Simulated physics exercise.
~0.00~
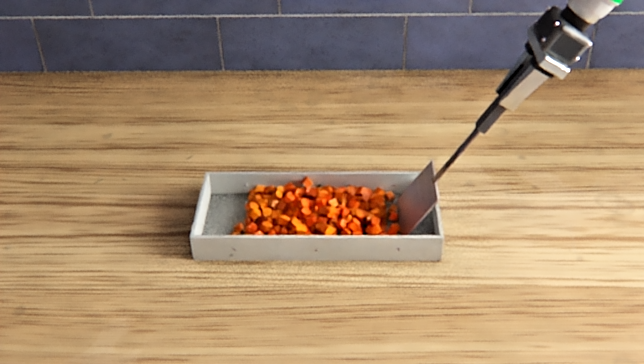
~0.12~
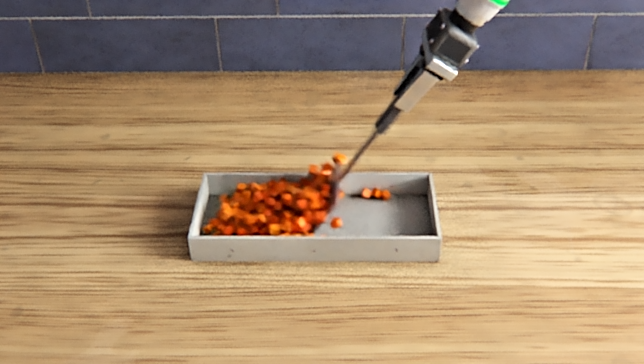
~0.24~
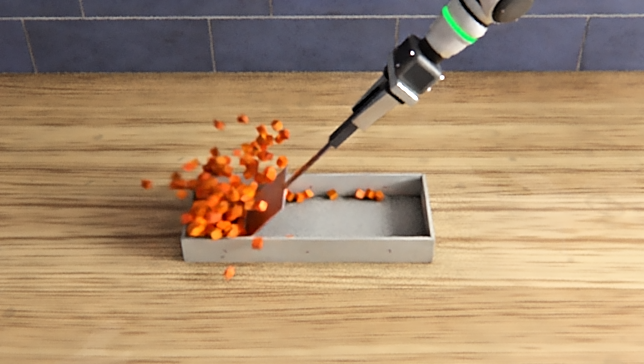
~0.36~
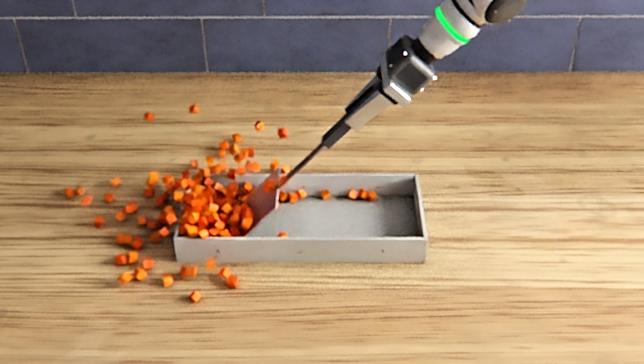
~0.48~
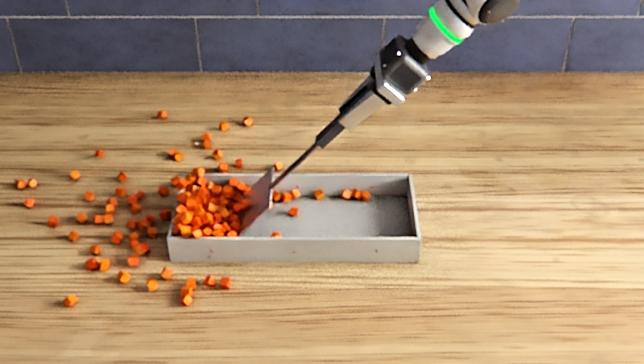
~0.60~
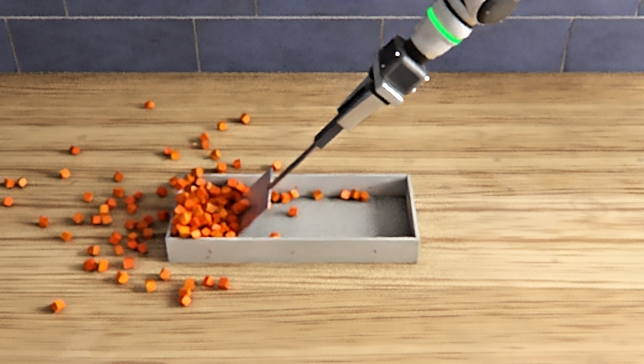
Orange vegetable dice flew over the left end of a shallow grey tray as a robot arm swept them leftward with a flat paddle, scattering many across the wooden table, while a good-sized heap stayed inside against the now still blade.
